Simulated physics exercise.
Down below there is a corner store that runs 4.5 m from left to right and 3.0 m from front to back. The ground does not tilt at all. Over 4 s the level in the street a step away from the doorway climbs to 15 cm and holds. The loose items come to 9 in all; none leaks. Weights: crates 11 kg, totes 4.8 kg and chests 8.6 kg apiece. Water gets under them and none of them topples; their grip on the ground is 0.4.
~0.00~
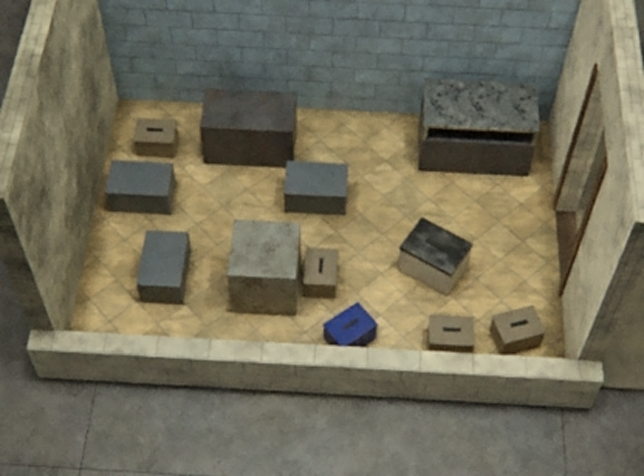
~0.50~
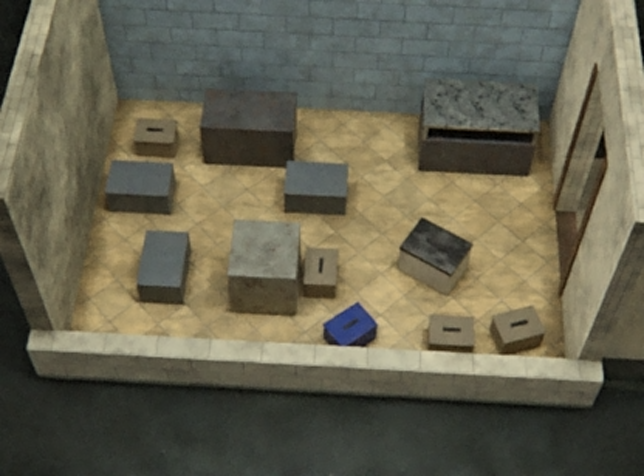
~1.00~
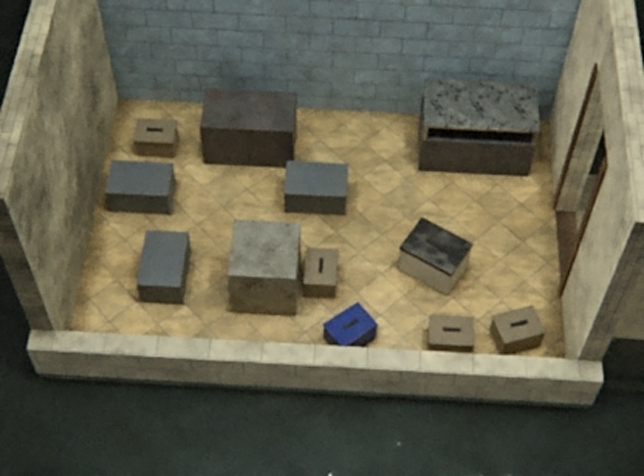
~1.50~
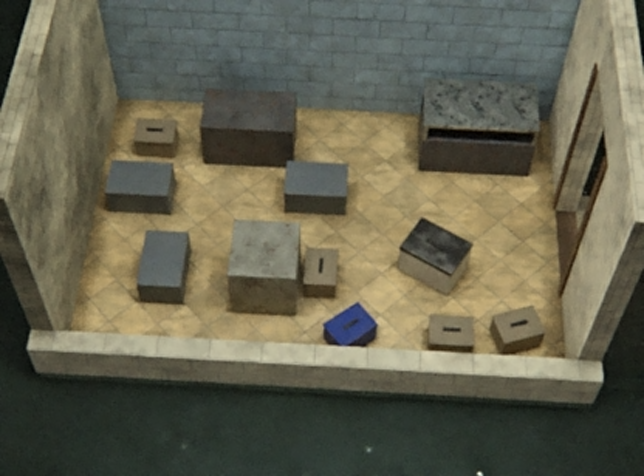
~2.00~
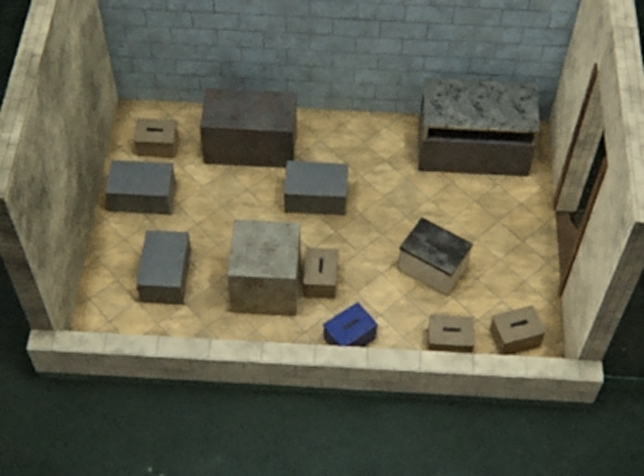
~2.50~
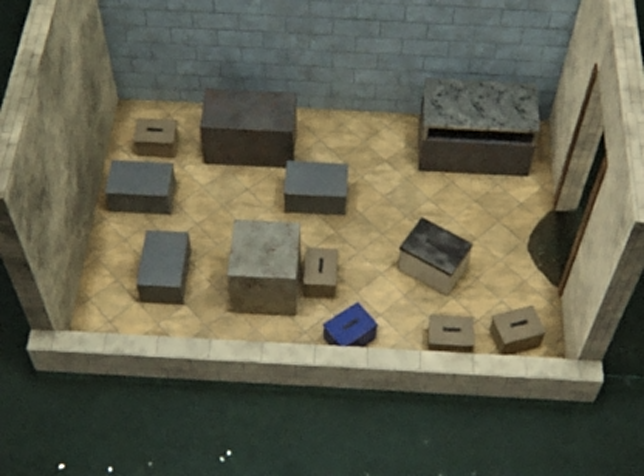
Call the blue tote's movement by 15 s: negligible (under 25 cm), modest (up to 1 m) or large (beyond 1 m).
Large.
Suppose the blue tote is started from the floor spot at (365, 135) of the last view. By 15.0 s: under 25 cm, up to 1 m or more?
What happens is it creeps a short distance.
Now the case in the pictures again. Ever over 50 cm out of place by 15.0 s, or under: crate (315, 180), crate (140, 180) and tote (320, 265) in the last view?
Well, in sequence it's greater, greater, greater.
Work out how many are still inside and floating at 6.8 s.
It comes to 2 of them.
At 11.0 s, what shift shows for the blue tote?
About 250 cm out of place.
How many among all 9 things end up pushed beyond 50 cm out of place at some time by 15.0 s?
I make that 6.
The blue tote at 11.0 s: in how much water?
Somewhere close to 8 cm.
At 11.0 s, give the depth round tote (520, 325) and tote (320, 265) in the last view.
Roughly 3 and 7 cm.
After 3.5 s the blue tote is near (351, 324), 0.0 m from its start, aground; 0 afloat.
After 6.8 s the blue tote is near (281, 322), 0.6 m from its start, aground; 2 afloat.
After 11.0 s the blue tote is near (91, 310), 2.3 m from its start, afloat; 8 afloat.
After 15.0 s the blue tote is near (101, 308), 2.2 m from its start, afloat; 9 afloat.
